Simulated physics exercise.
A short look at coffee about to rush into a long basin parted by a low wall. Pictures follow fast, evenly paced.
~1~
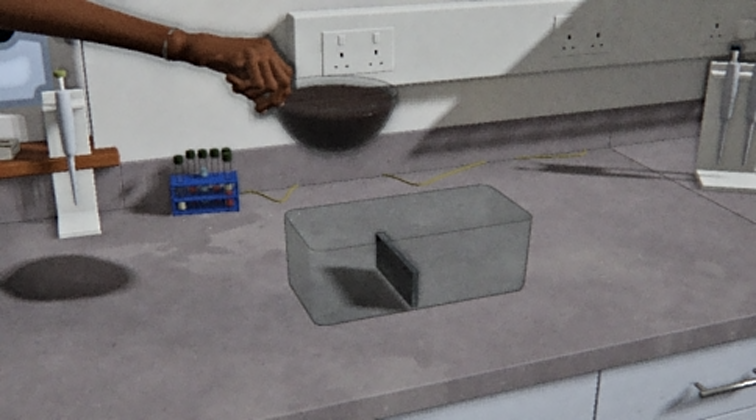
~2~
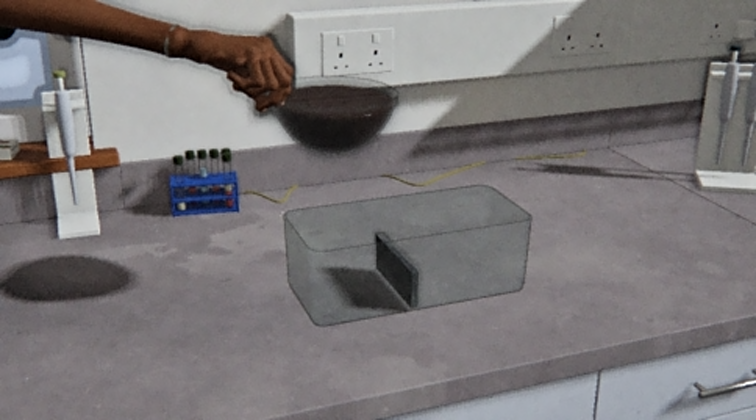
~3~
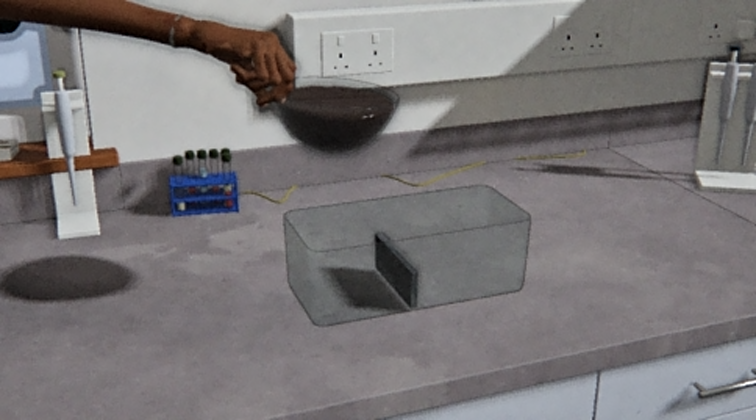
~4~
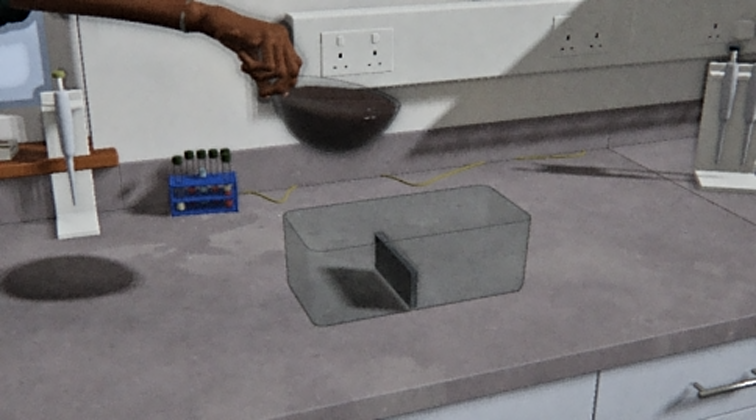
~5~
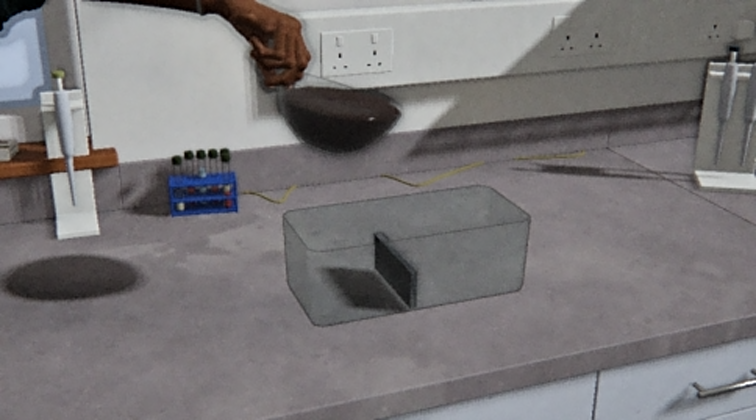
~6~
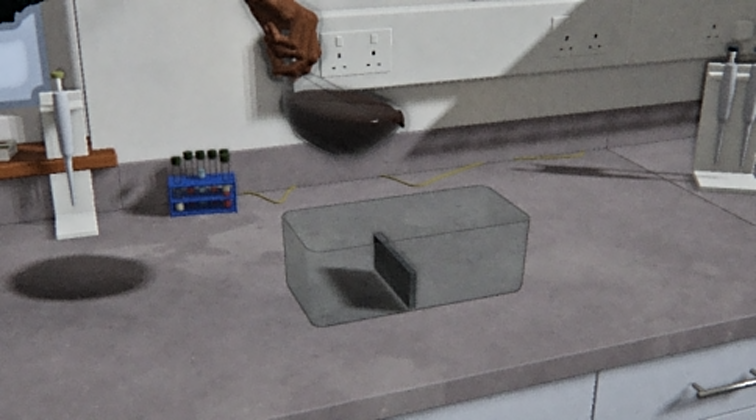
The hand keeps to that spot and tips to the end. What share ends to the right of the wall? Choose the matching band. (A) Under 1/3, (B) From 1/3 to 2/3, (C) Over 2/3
Over 2/3 (C).
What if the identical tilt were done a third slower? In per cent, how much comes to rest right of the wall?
About 95 %.
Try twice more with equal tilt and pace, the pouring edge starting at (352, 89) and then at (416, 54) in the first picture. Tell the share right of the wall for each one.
The first start gives some 40 %, the second some 85 %.
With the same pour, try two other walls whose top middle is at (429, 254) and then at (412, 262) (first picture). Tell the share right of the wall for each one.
Note: Roughly 40 % in case one, 65 % in case two.
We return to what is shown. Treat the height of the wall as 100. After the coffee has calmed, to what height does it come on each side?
Left: About 10; right: About 50.
A moment on, the bowl is tipped on its side and 17 per cent is still to pour, 0 is left of the wall and 34 right of it.
Next, the bowl is tipped on its side and 0 per cent is still to pour, 8 is left of the wall and 82 right of it.
Then the bowl is tipped on its side and 0 per cent is still to pour, 10 is left of the wall and 87 right of it.
Later the bowl is tipped on its side and 0 per cent is still to pour, 10 is left of the wall and 87 right of it.
At rest 11 per cent lies left of the wall, 87 right of it and 3 outside.
